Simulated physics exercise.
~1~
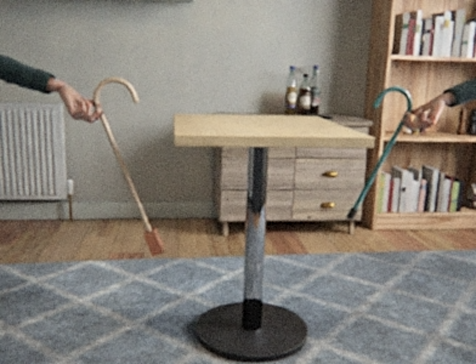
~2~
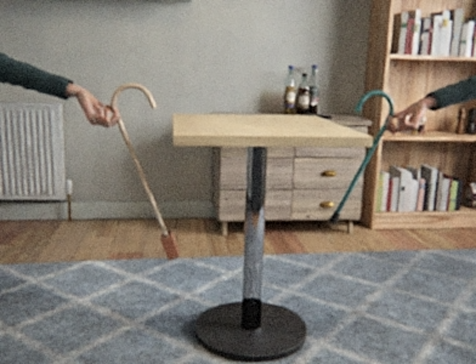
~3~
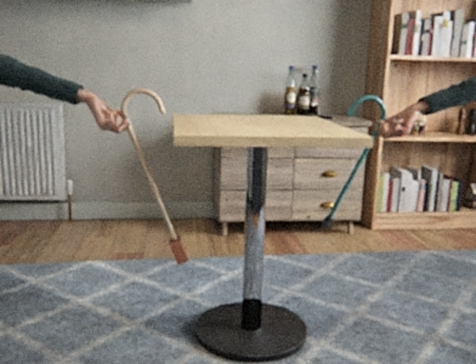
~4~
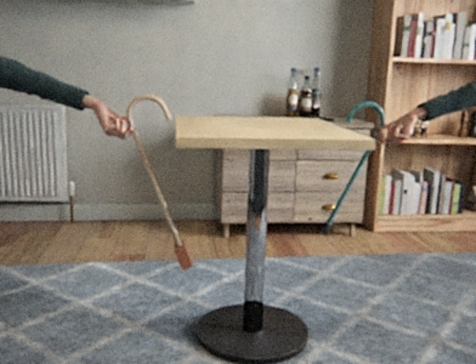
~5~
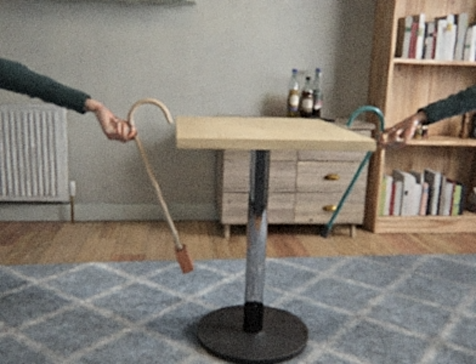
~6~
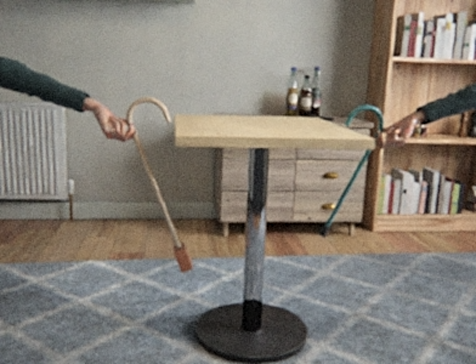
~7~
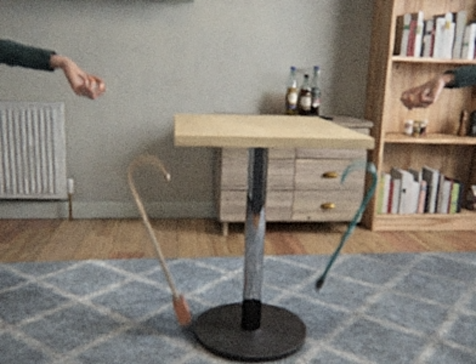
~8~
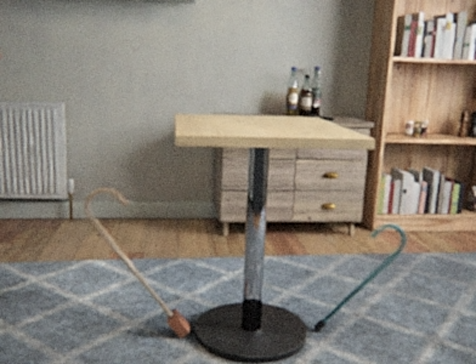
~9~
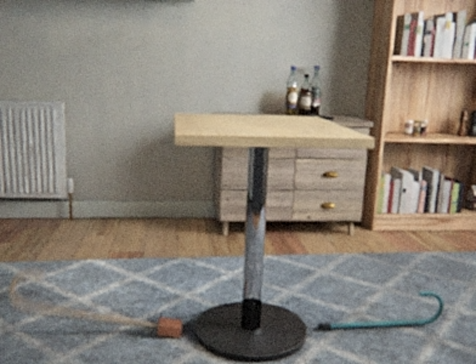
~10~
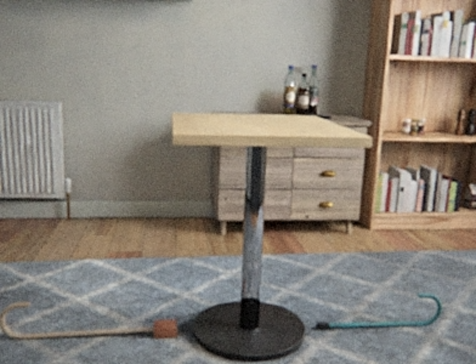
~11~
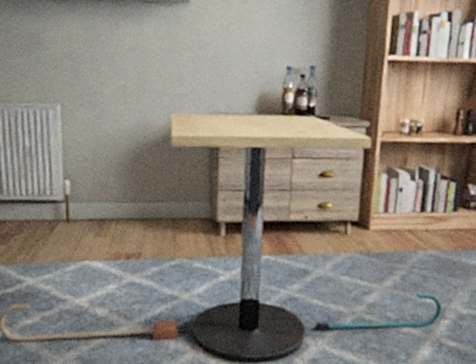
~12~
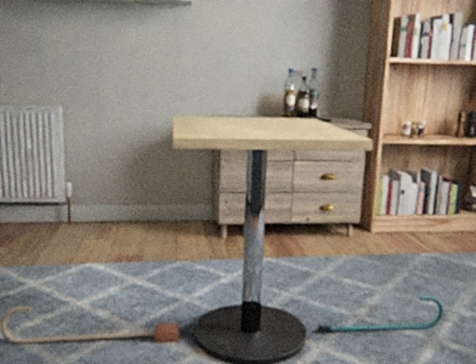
Two hands bring an orange brush and turquoise cane to a table, release them, and both fall.
